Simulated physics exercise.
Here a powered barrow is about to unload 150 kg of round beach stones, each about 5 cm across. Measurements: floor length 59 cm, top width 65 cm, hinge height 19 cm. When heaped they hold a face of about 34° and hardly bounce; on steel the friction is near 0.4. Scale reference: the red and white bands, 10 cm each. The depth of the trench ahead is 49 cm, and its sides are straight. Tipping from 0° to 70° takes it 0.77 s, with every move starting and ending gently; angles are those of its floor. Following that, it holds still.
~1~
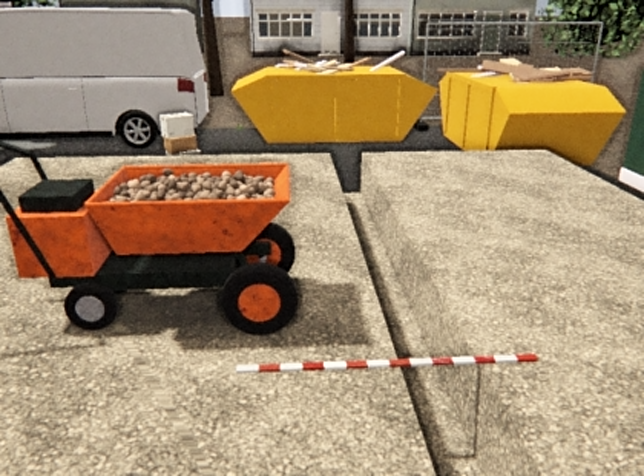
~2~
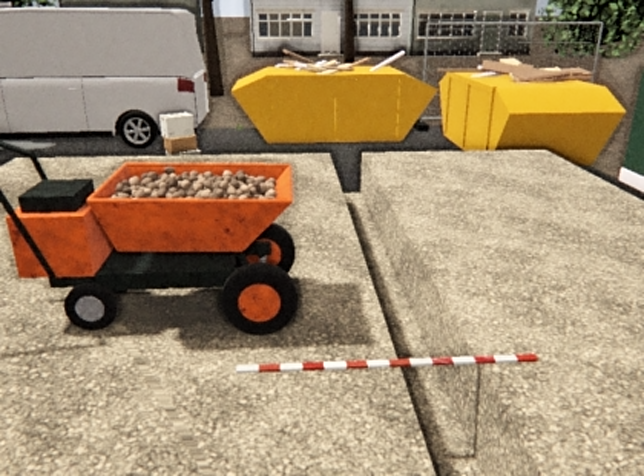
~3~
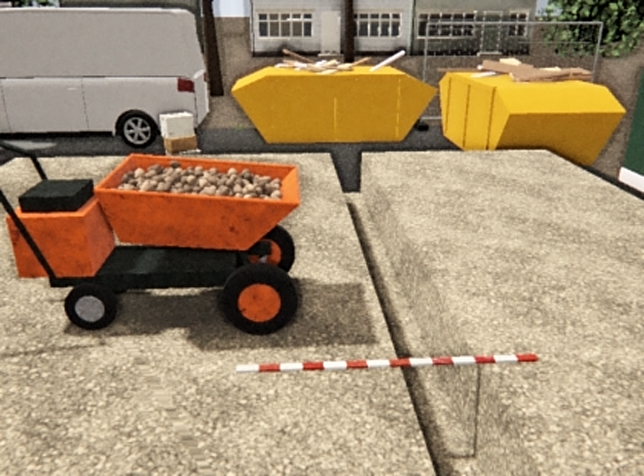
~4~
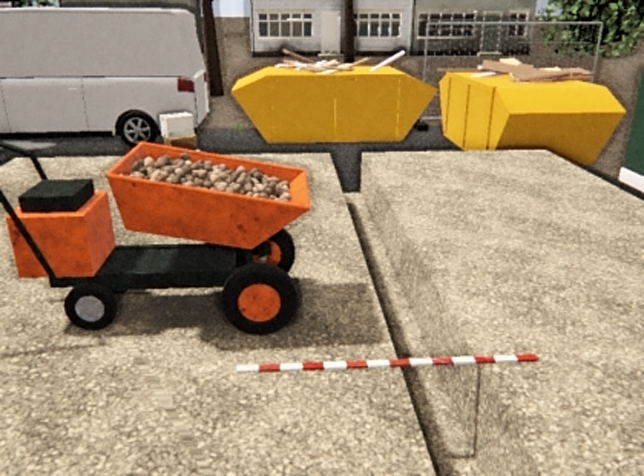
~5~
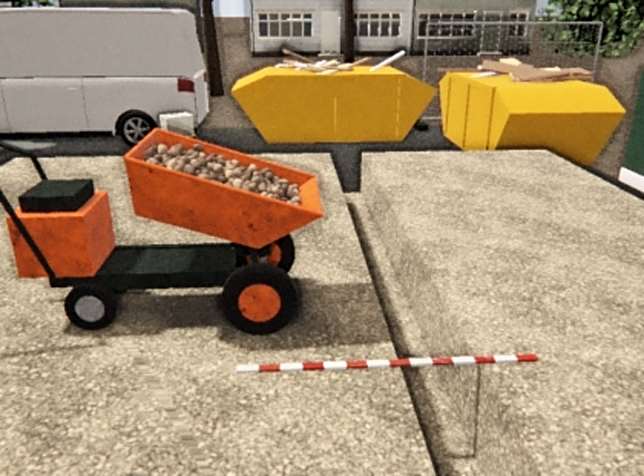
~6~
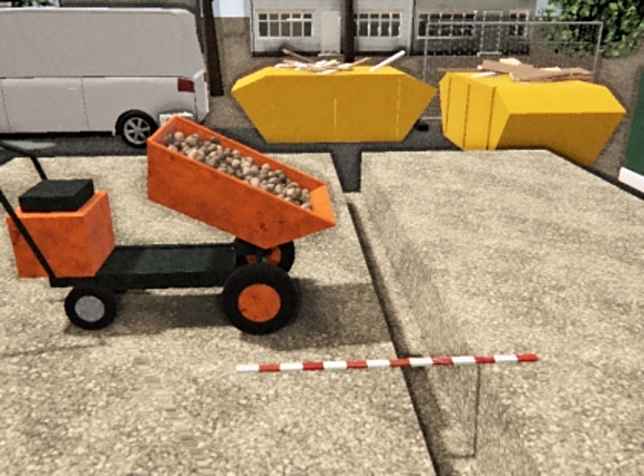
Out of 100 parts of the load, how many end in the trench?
Some 94 out of 100.
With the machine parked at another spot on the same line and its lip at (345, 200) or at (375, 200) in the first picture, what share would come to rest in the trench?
Roughly 40 in a hundred, then 15 in a hundred.
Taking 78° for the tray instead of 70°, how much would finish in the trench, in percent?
Some 100% would finish there.
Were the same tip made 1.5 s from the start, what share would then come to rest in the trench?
Trench share: Approx. 100%.
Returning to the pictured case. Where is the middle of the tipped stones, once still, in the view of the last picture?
Centre estimate: Around (412, 359).
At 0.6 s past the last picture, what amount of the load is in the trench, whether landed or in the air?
Approx. 40 % of the load.
Then, 0.3 s after the last picture the floor is at 59°, 100 % in the tray; the foremost stones are at (360, 248).
Then, 0.6 s after the last picture the floor is at 70°, 57 % in the tray, 3 % short of the trench, 40 % in the trench; the foremost stones are at (445, 329).
Then, 0.9 s after the last picture the floor is at 70°, 9 % in the tray, 2 % short of the trench, 83 % in the trench, 6 % past the trench; the foremost stones are at (549, 298).
Then, 2.9 s after the last picture the floor is at 70°, 0 % in the tray, 94 % in the trench, 6 % past the trench; the foremost stones are past the picture's edge.
